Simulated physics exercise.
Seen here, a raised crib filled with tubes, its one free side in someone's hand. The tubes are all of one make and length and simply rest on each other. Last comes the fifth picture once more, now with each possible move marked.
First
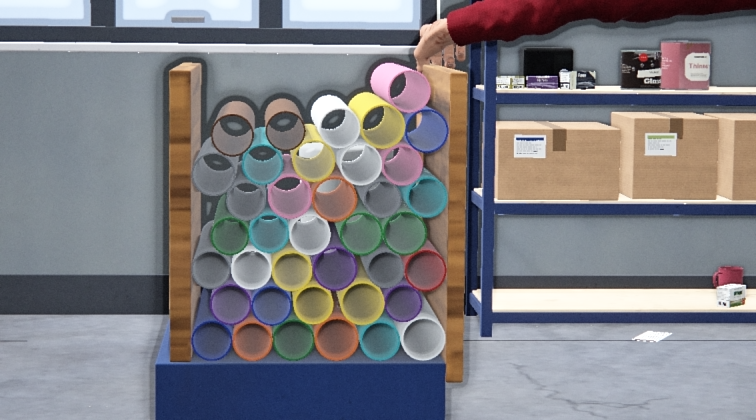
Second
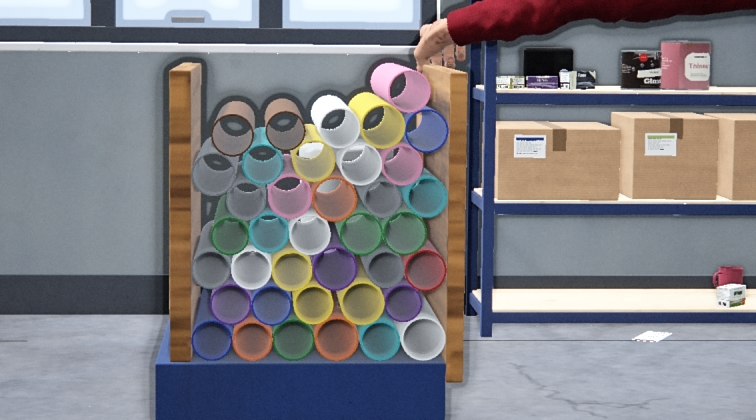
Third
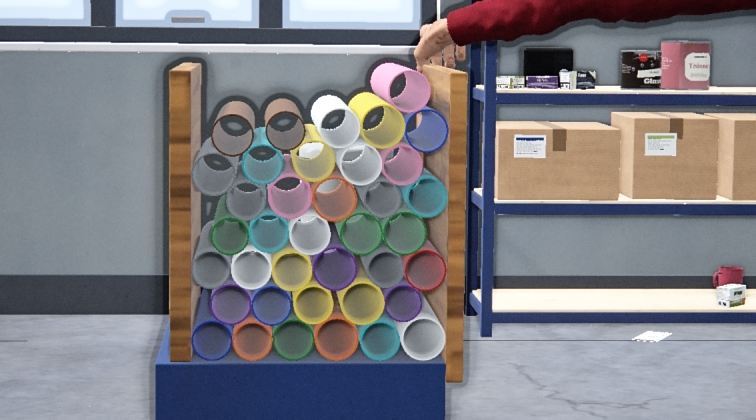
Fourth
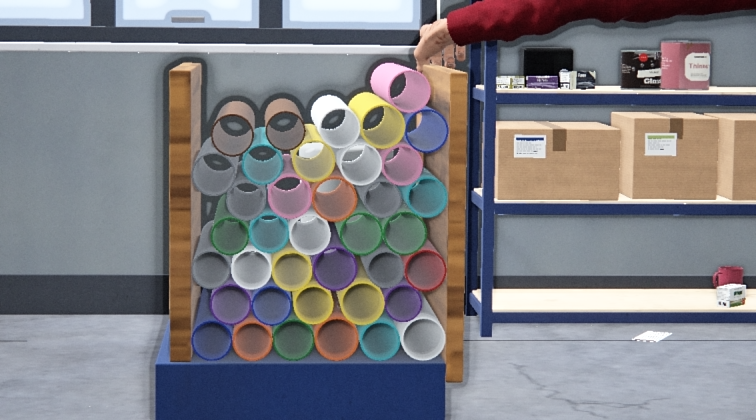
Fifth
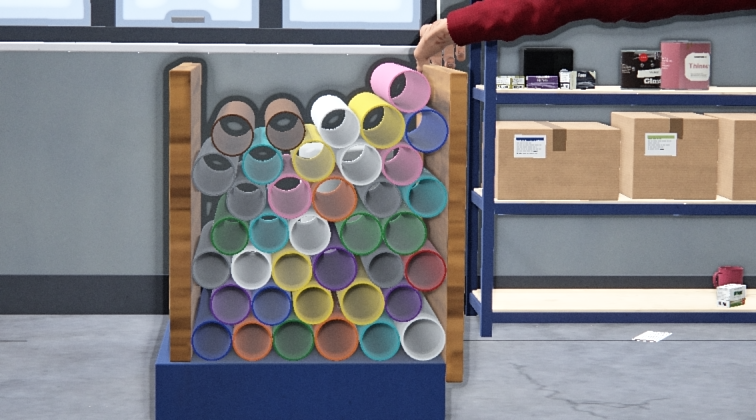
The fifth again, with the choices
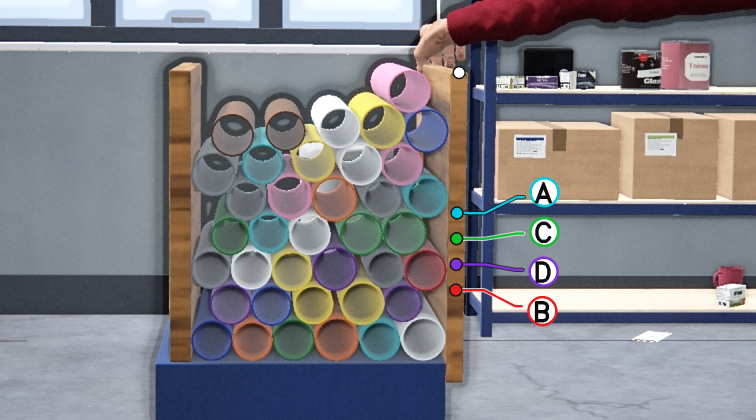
A hand in a red sleeve stayed at the top of the right wooden board and barely moved, while the colourful tubes stacked between the two boards on the blue base lay still.
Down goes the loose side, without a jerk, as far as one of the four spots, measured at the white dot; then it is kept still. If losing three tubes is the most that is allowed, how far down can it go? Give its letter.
Slide it to A.
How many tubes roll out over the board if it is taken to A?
With A, two.
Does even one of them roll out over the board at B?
Yes.
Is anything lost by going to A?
Yes.
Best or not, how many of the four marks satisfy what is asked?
The number is one.
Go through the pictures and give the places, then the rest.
In the first frame, side board (438, 209); a blue tube (212, 340); a white tube (423, 338).
In the second frame, a white tube (423, 338); a red tube (426, 270).
In the third frame, a white tube (252, 269); a turquoise tube (269, 233).
In the fourth frame, a pink tube (290, 197); a yellow tube (314, 161).
In the fifth frame, a brown tube (286, 131); side board (438, 209); a blue tube (212, 340).
On the copy, A at (457, 213); B at (456, 290); C at (457, 239); D at (456, 265); the white dot at (459, 73).
On A. First, top of the board (449, 136).
Then, top of the board (448, 208).
Finally, top of the board (448, 212), two out over the board.
By contrast, B more than three out over the board; C more than three out over the board; D more than three out over the board.
